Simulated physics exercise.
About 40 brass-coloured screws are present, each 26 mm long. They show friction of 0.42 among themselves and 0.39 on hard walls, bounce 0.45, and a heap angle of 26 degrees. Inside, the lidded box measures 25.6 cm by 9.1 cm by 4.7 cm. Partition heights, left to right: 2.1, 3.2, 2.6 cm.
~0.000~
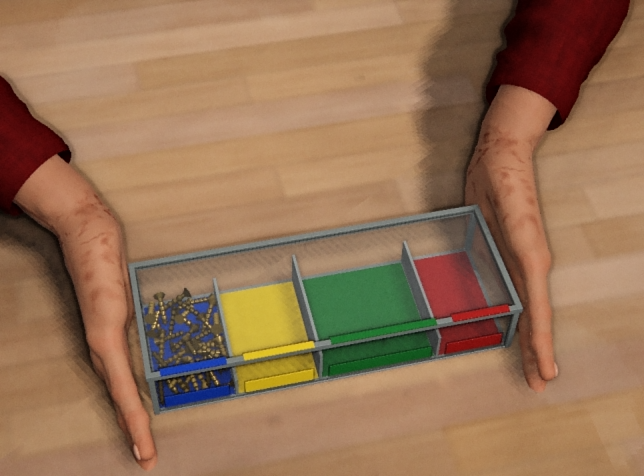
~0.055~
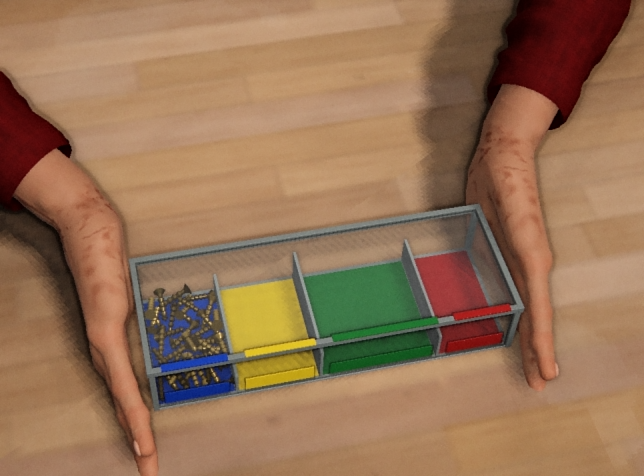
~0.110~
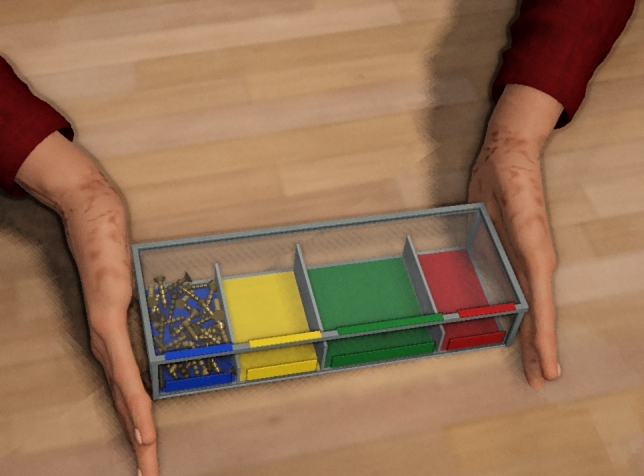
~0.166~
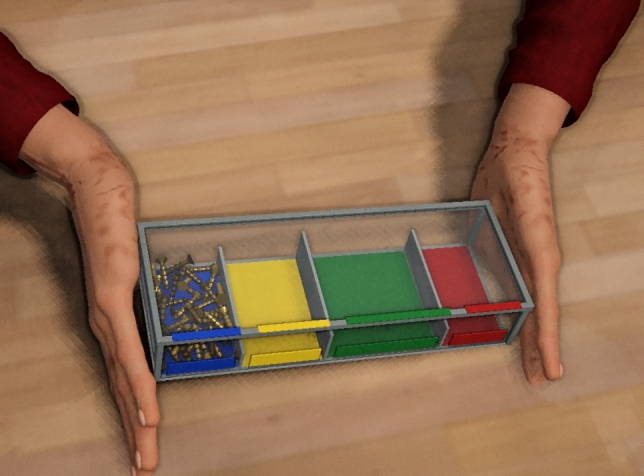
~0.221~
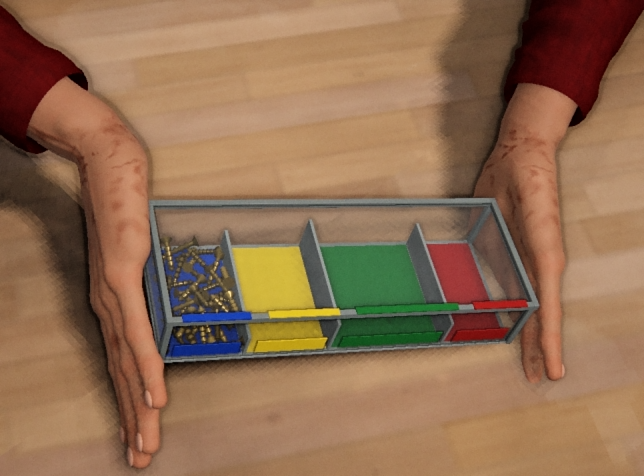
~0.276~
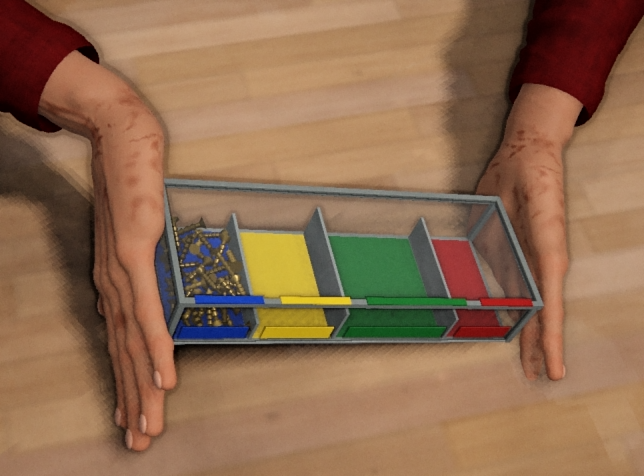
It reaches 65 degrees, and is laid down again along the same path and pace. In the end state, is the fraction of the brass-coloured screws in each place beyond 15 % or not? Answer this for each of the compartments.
My prediction: Red: It'll probably finish at or short of fifteen percent of the pieces, blue: It'll probably finish past fifteen percent of the pieces, green: It'll probably finish at or short of fifteen percent of the pieces, yellow: It'll probably finish past fifteen percent of the pieces.
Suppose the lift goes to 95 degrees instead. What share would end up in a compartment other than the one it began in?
Near 100 in a hundred, I think.
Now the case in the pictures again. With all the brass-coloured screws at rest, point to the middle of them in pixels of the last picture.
My guess is close to (213, 349).
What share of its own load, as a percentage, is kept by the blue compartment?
I'd put it at roughly 70 per cent.
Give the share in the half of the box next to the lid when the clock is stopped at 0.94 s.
Around 20 %.
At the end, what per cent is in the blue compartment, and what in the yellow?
Blue 75, yellow 25.
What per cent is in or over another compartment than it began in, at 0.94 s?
Around 5 in a hundred.
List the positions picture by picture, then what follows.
The first frame shows box tilt 0 degrees, front corners at (151, 375) and (515, 307); blue 100 %.
The second frame shows box tilt 1 degrees, front corners at (152, 370) and (516, 306).
The third frame shows box tilt 4 degrees, front corners at (155, 358) and (521, 306), lowest corner right front.
The fourth frame shows box tilt 9 degrees, front corners at (162, 339) and (526, 304), lowest corner right front.
The fifth frame shows box tilt 14 degrees, front corners at (172, 319) and (531, 303), lowest corner right front.
The sixth frame shows box tilt 19 degrees, front corners at (184, 300) and (536, 303), lowest corner right front; blue 100 %. The box's pace is about 85 degrees a second.
After 0.94 s, tilt 64 degrees; blue 95 %, yellow 5 %.
Then, at 1.38 s, tilt 27 degrees; blue 75 %, yellow 25 %.
After 1.90 s, tilt 0 degrees; blue 75 %, yellow 25 %.
By 2.4 s all is still; red 0 %, blue 75 %, green 0 %, yellow 25 %.
